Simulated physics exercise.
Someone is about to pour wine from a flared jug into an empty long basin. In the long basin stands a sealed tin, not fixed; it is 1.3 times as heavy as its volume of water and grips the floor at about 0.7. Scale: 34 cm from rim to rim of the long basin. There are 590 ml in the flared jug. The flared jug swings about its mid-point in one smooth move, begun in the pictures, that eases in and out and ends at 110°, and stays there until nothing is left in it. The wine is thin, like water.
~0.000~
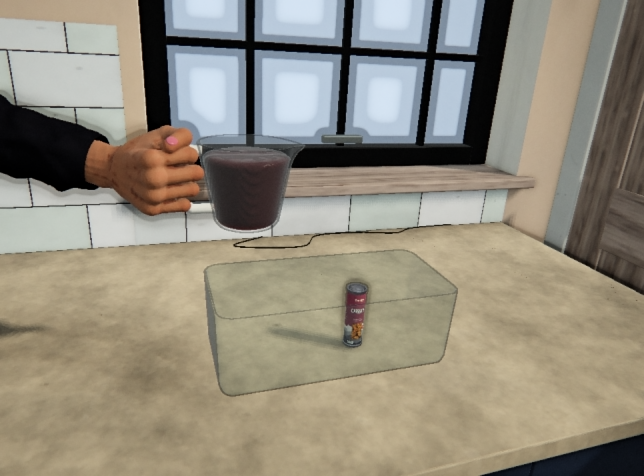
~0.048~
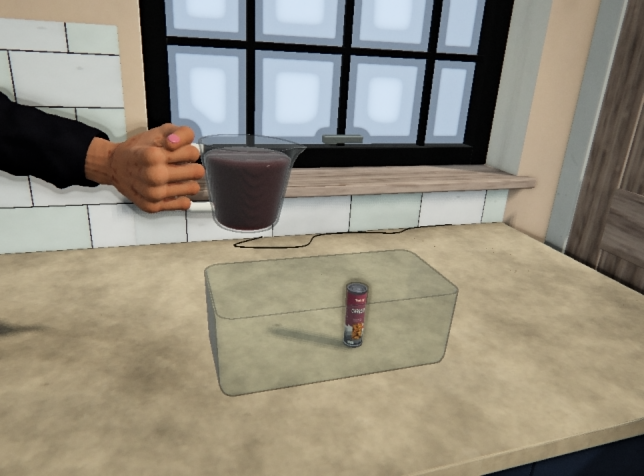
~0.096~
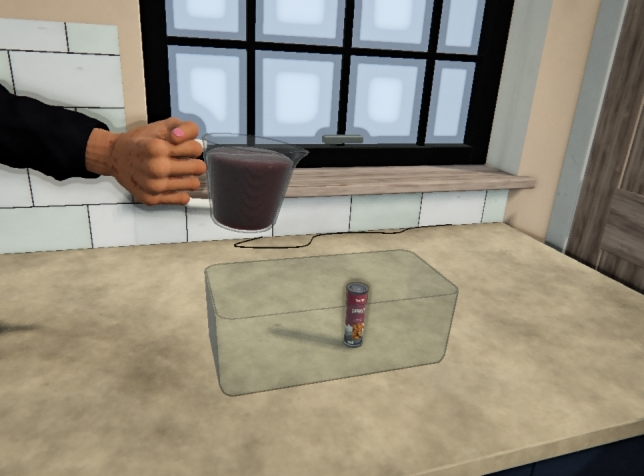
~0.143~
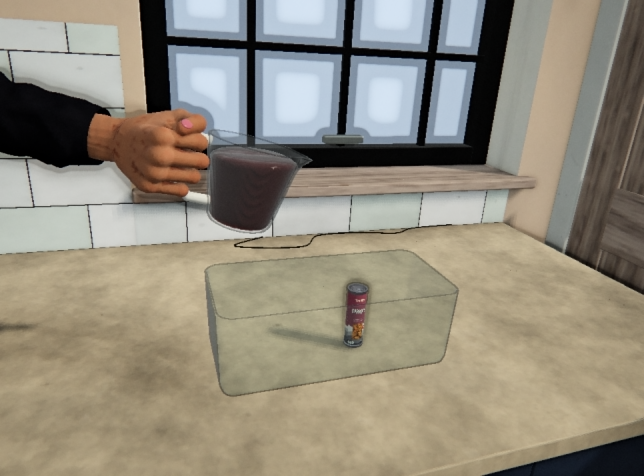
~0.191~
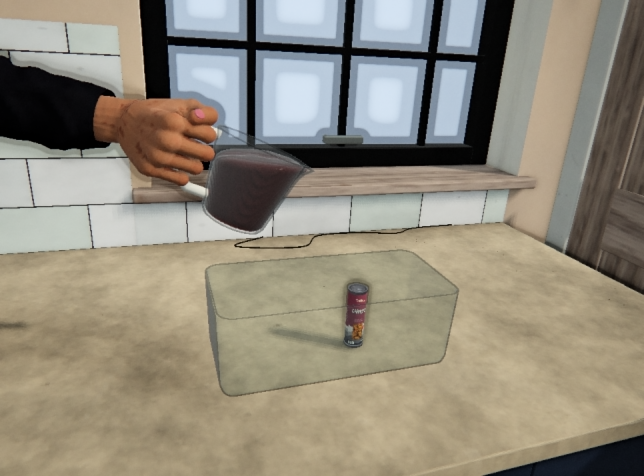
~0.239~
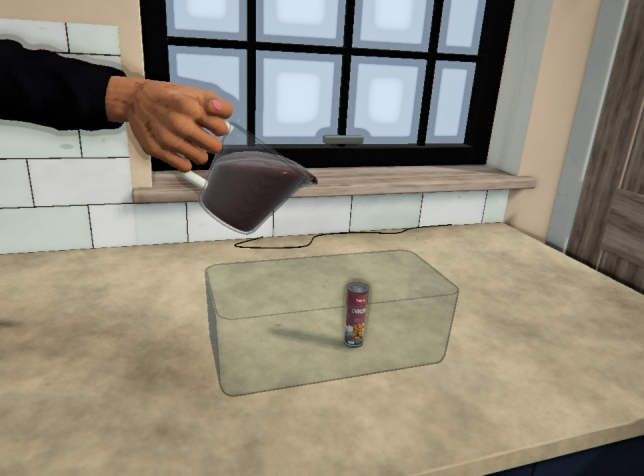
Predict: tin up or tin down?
The tin topples.
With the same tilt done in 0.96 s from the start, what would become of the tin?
Then it falls.
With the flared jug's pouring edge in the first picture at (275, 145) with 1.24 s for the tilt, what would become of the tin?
Then it remains upright.
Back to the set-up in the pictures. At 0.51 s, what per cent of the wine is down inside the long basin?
Some 34 per cent.
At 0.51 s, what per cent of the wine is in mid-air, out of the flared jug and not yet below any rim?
Some 30 per cent.
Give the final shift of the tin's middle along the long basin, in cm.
Some 7.5 cm.
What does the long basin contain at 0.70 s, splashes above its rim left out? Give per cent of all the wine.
Near 90 in a hundred.
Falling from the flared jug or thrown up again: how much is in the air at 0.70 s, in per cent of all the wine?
Near 7 in a hundred.
After 0.51 s the tilt is 100° and 36 per cent is still to pour; the tin stands where it began.
After 0.70 s the tilt is 110° and 3 per cent is still to pour; the tin leans 33°.
After 0.91 s the tilt is 110° and 0 per cent is still to pour; the tin lies on its side.
After 1.13 s the tilt is 110° and 0 per cent is still to pour; the tin lies on its side.
In the end the tin lies on its side.
